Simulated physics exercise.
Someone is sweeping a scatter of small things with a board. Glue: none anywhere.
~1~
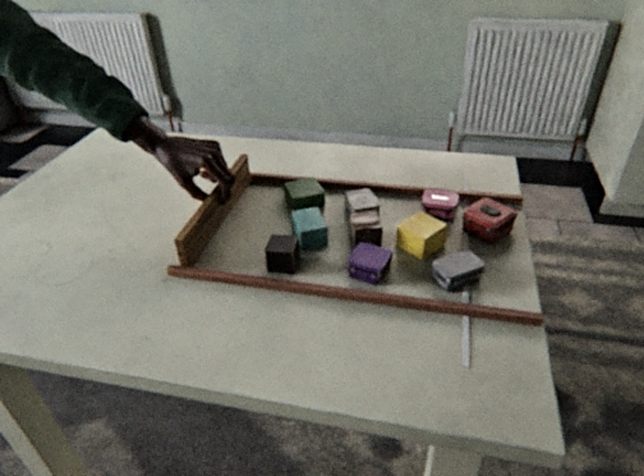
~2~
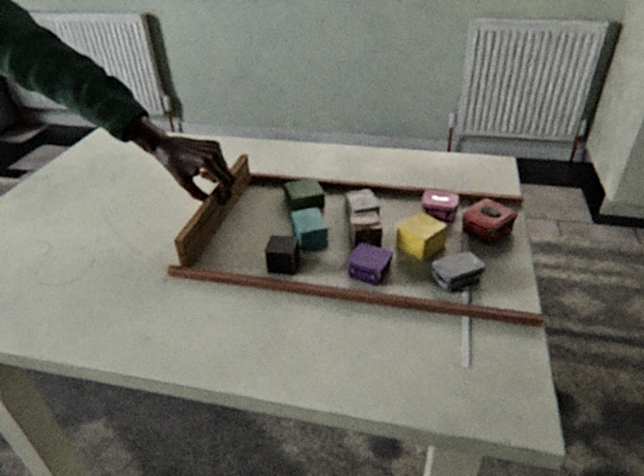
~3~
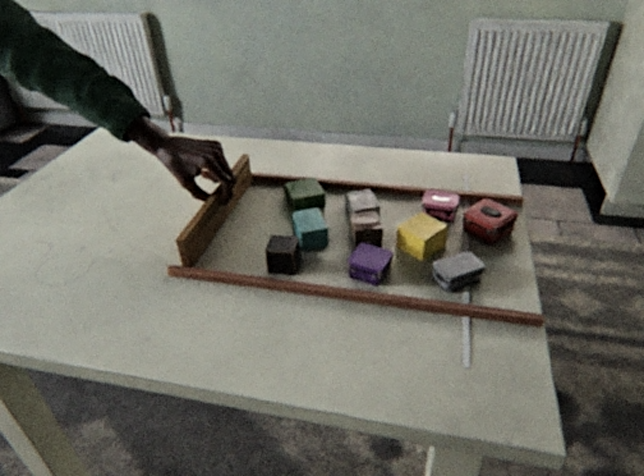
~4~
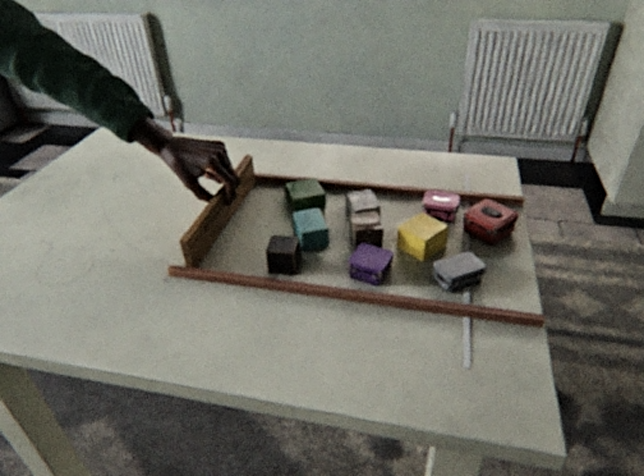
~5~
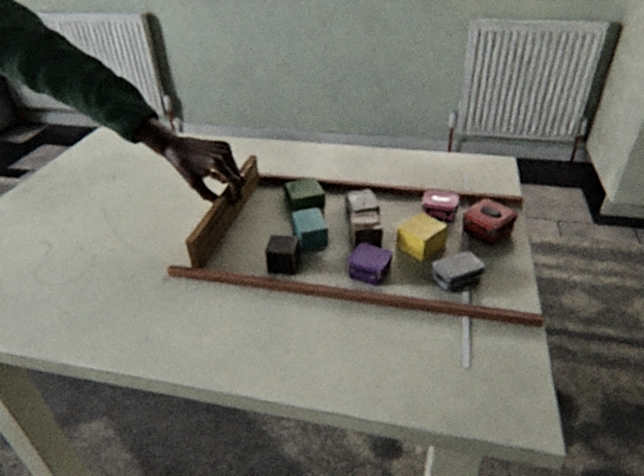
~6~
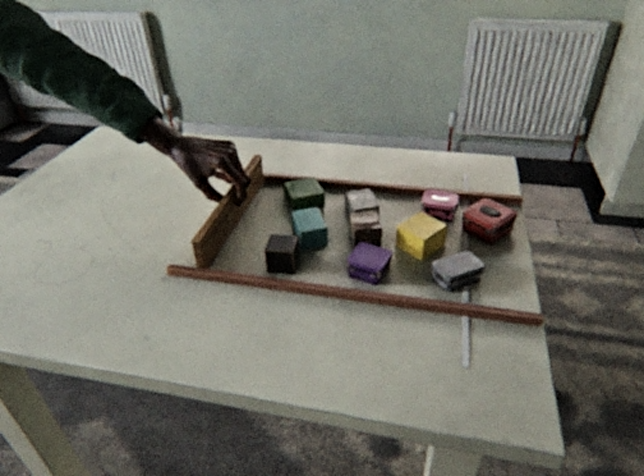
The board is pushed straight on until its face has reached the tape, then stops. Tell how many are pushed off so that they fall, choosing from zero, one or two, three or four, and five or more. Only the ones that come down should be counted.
The push will most likely drop three or four pieces.
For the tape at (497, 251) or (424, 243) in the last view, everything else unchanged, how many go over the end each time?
In order, 7 then 0.
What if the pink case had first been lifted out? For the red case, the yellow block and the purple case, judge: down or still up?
So: The red case goes down, the yellow block goes down, the purple case does not drop.
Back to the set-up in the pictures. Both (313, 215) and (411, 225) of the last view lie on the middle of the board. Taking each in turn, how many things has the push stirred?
Moved so far: 4, then 10.
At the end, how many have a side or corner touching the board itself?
In contact: 3.
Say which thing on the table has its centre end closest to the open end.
Result: White box.
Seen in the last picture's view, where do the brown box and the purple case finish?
The brown box stops around (513, 249); the purple case around (518, 281).
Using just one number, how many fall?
The figure is 4, exactly.
Soon after, none off yet; red case at rest near (488, 222); grey case at rest near (457, 272); pink case at rest near (439, 206).
After that, none off yet; red case at rest near (488, 222); grey case at rest near (457, 272); pink case displaced a little near (453, 207).
And then, none off yet; red case displaced about its own width near (520, 224); grey case displaced about its own width near (522, 278); pink case displaced well along near (513, 205).
In the end, the number that fall off is three or four; gone, yellow block, pink case, grey case and red case.
